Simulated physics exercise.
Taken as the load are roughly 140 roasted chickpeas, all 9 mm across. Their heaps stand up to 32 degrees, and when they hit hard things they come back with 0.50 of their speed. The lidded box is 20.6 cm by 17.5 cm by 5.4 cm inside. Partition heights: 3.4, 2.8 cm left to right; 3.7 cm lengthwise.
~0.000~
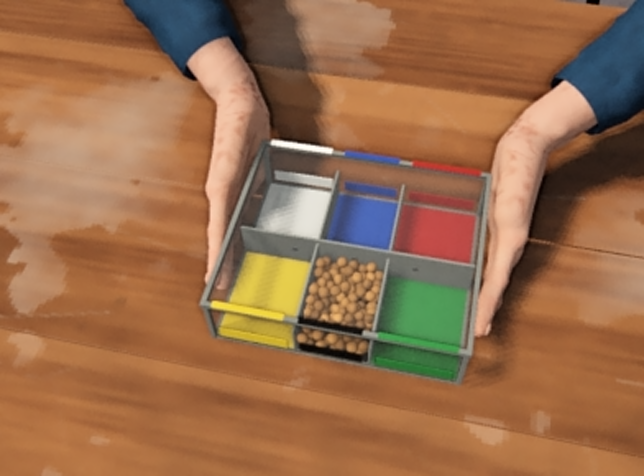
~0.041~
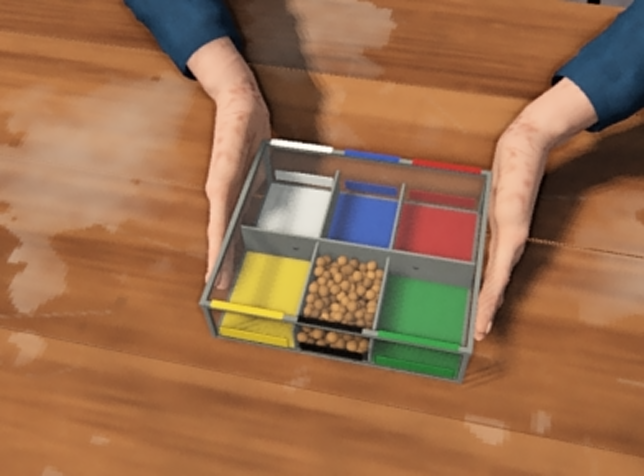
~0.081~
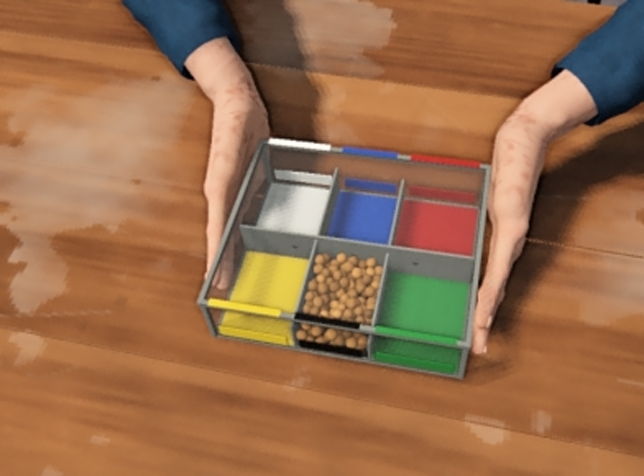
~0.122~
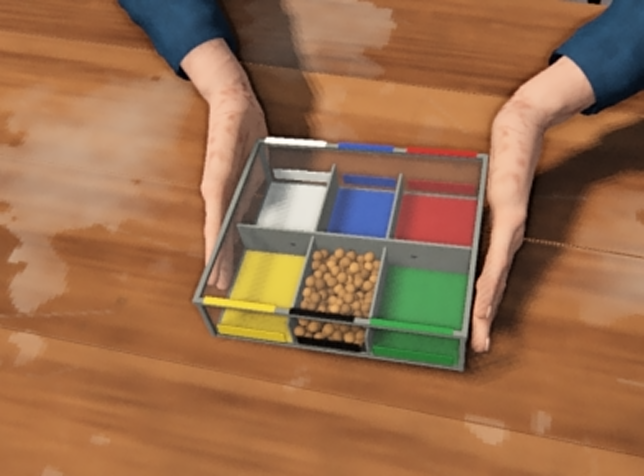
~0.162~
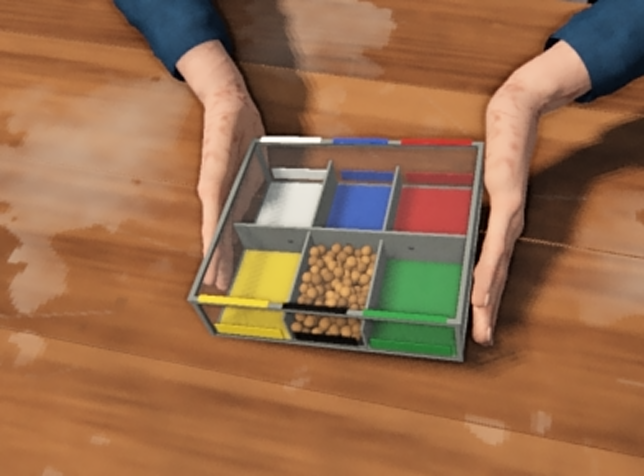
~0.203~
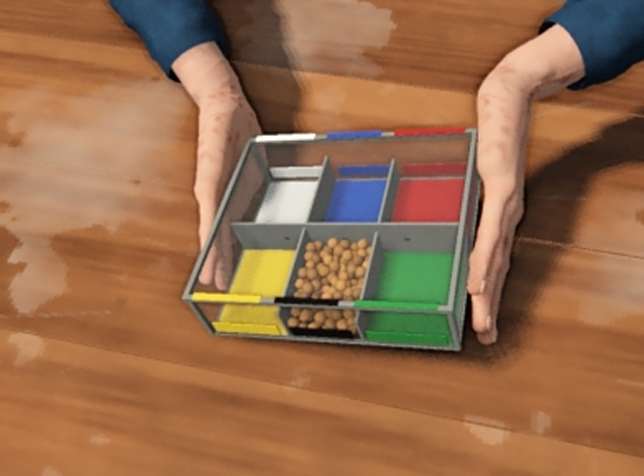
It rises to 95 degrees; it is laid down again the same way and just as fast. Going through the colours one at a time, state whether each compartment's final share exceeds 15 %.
Red: Stays behind the line. Blue: Stays behind the line. Green: Stays behind the line. Yellow: Crosses the line. White: Stays behind the line. Black: Crosses the line.
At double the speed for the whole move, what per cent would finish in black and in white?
In that case black keeps 55 per cent while white keeps 5 per cent.
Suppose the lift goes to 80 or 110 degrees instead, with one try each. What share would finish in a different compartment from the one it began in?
Close to 20 in a hundred first, and 55 in a hundred second.
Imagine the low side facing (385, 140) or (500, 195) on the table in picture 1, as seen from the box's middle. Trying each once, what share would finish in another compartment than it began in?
That would be close to 50 per cent and then close to 70 per cent.
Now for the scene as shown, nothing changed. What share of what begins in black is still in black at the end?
About 50 per cent.
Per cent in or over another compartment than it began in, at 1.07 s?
Value: Close to 15 %.
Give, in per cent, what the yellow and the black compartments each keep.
Yellow: 50; black: 45.
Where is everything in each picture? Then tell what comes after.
The first frame shows box tilt 0 degrees, front corners at (207, 303) and (467, 351); black 100 %.
The second frame shows box tilt 1 degrees, front corners at (206, 302) and (467, 349).
The third frame shows box tilt 3 degrees, front corners at (204, 301) and (466, 343).
The fourth frame shows box tilt 6 degrees, front corners at (200, 299) and (462, 333), lowest corner left back.
The fifth frame shows box tilt 10 degrees, front corners at (195, 298) and (456, 321), lowest corner left back.
The sixth frame shows box tilt 14 degrees, front corners at (189, 296) and (448, 307), lowest corner left back; black 100 %. The box's pace is about 100 degrees a second.
Then, at 1.07 s, tilt 95 degrees; yellow 15 %, black 85 %.
Then, at 1.64 s, tilt 43 degrees; yellow 50 %, white 5 %, black 45 %.
After 2.27 s, tilt 0 degrees; yellow 50 %, white 5 %, black 45 %.
At rest (2.8 s), red 0 %, blue 0 %, green 0 %, yellow 50 %, white 5 %, black 45 %.
